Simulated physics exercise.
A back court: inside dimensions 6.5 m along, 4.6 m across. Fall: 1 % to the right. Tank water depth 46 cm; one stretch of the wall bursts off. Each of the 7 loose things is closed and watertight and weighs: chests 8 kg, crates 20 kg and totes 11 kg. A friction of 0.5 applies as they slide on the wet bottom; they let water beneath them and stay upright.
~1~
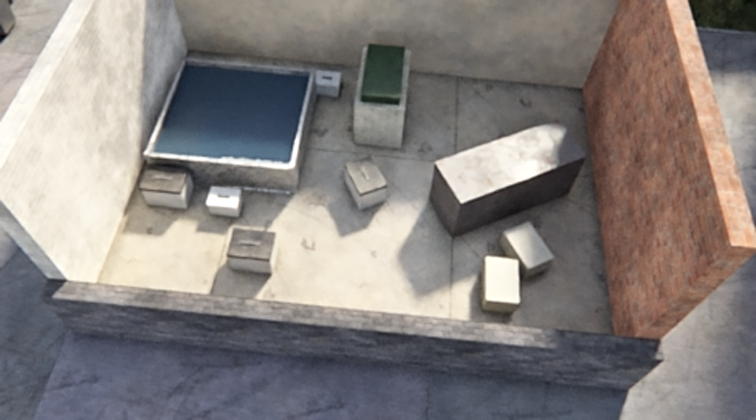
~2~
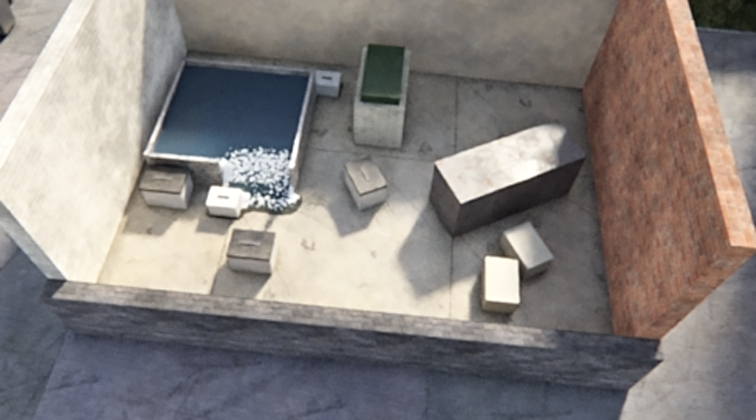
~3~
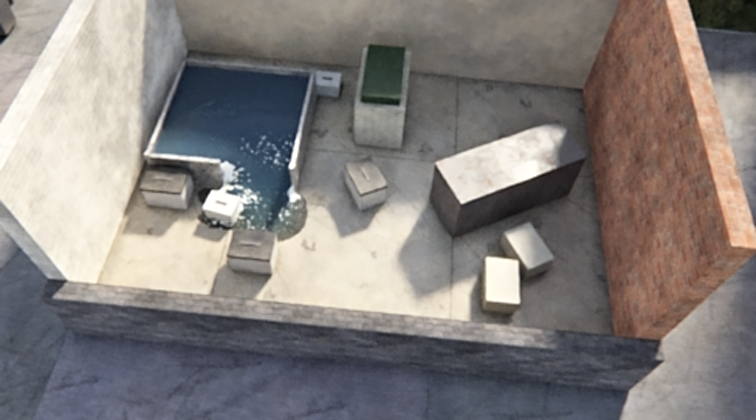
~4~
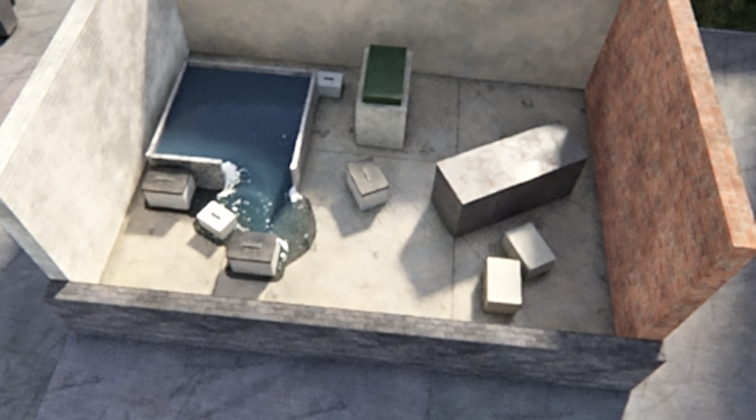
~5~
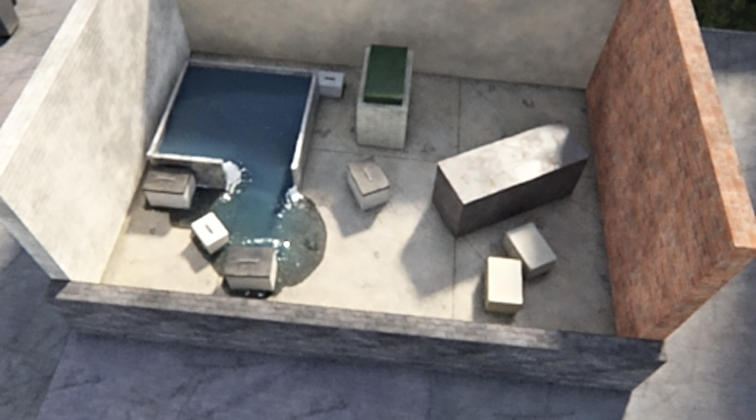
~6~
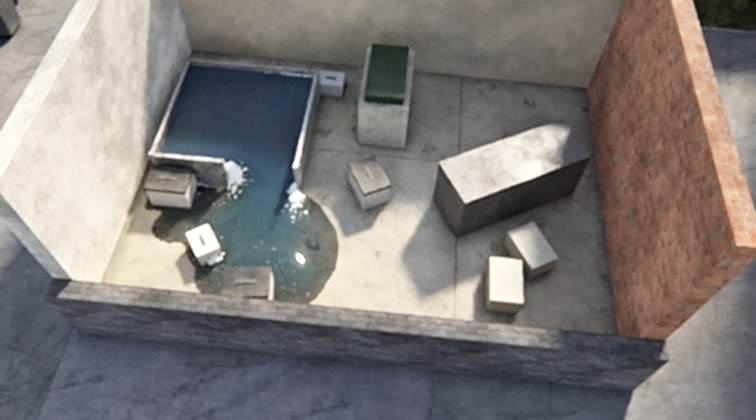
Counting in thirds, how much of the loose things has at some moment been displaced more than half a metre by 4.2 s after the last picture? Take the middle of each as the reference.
At least two thirds.
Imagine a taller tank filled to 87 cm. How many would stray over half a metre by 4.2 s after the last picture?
The answer would then be 5.
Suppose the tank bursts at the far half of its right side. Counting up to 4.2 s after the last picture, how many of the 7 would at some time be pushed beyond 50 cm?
The answer then is 2.
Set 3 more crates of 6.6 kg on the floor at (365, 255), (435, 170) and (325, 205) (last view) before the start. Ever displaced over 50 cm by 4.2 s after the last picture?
Reading them off in order: Clears the mark, not beyond, not beyond.
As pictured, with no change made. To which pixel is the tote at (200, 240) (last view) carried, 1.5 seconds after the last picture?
Look about (130, 252).
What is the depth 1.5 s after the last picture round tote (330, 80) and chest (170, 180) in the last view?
First roughly 0 cm, second roughly 0 cm.
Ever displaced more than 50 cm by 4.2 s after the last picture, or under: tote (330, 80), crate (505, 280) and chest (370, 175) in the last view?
First falling below it, second exceeding it, third falling below it.
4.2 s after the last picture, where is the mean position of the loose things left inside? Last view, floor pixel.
Mean position approx. (400, 214).
Then, 0.4 s after the last picture 2 of 7 are over 50 cm from their spots; 1 afloat.
Then, 1.5 s after the last picture 2 of 7 are over 50 cm from their spots; 1 afloat.
Then, 2.8 s after the last picture 3 of 7 are over 50 cm from their spots; 1 afloat.
Then, 4.2 s after the last picture 5 of 7 are over 50 cm from their spots, and 5 have been at some point; 4 afloat.
